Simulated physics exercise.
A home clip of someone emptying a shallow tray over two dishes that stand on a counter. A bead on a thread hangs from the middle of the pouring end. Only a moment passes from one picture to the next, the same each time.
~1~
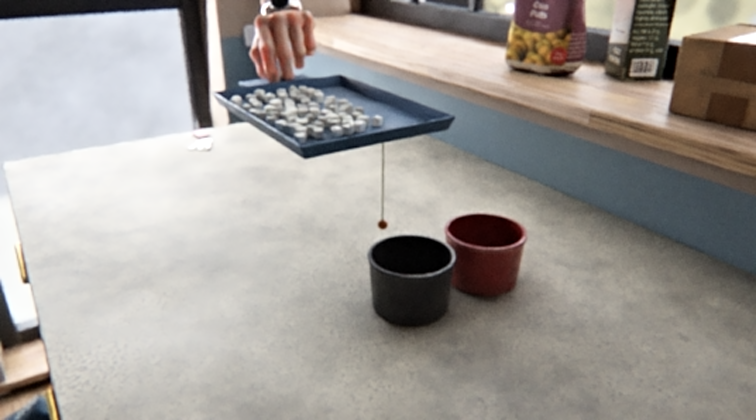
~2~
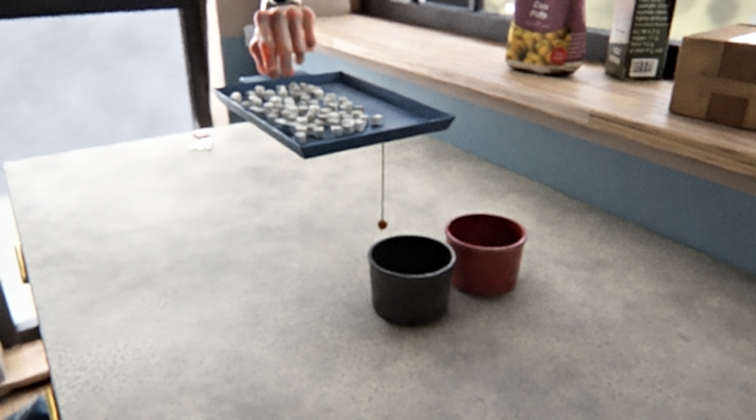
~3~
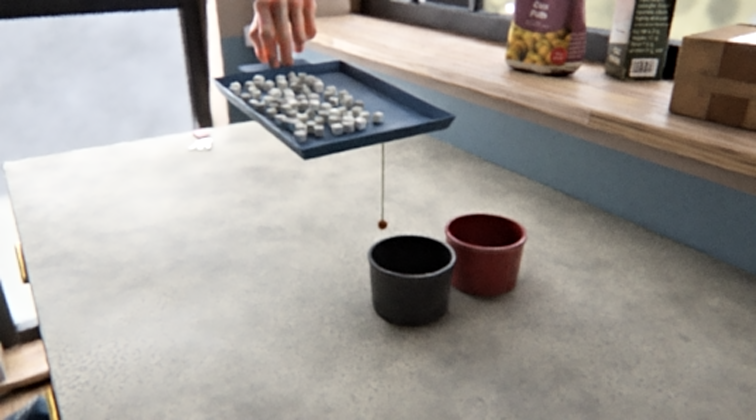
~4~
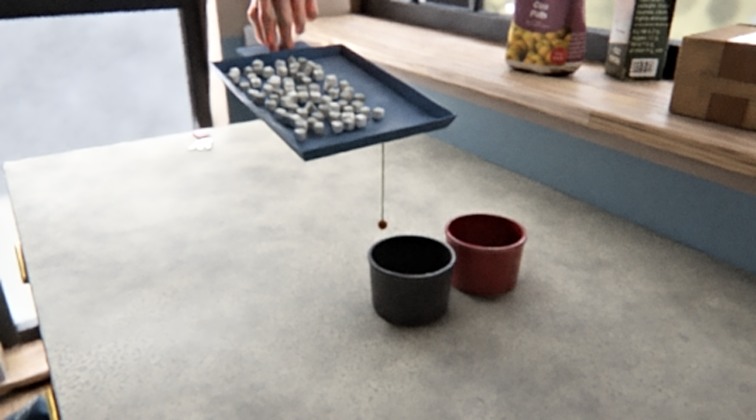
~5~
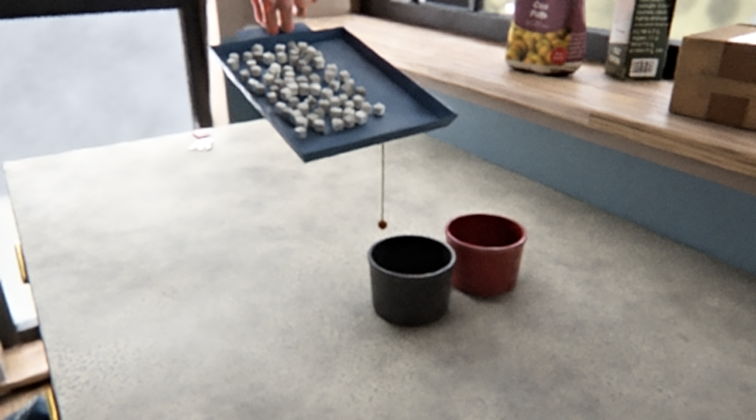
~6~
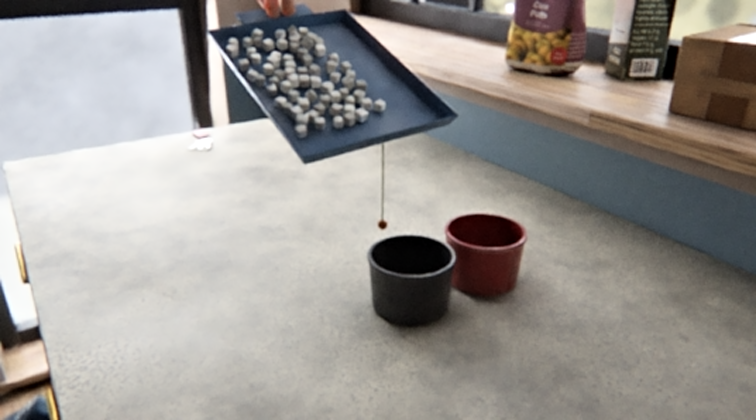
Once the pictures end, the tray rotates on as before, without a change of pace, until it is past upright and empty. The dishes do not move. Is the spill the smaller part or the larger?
In the dishes lies less than half of it.
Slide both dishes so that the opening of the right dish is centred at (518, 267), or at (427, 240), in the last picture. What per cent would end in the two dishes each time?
The first gives 0 %, the second 80 %.
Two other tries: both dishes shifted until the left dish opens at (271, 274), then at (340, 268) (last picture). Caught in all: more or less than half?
The first try: Less than half. The second: Most of it.
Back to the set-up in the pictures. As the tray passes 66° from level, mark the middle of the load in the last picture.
Around (347, 148).
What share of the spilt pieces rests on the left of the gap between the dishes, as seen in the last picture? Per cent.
Some 100 per cent.
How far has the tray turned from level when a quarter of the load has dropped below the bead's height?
Near 75 degrees.
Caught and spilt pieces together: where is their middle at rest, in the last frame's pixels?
Around (365, 334).
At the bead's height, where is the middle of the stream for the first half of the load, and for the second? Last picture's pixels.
The first part at (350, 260); the rest at (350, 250).
Soon after the last picture, tray tipped steeply; about two thirds on the tray; a stray few outside both; about a third in the air.
A little later, tray tipped past a quarter turn; about a quarter in the left dish; a stray few in the right dish; about two thirds outside both; a small part in the air.
Later still, tray tipped past a quarter turn; about a third in the left dish; a stray few in the right dish; about two thirds outside both.
At rest, tray tipped past a quarter turn; about a third in the left dish; a stray few in the right dish; about two thirds outside both.
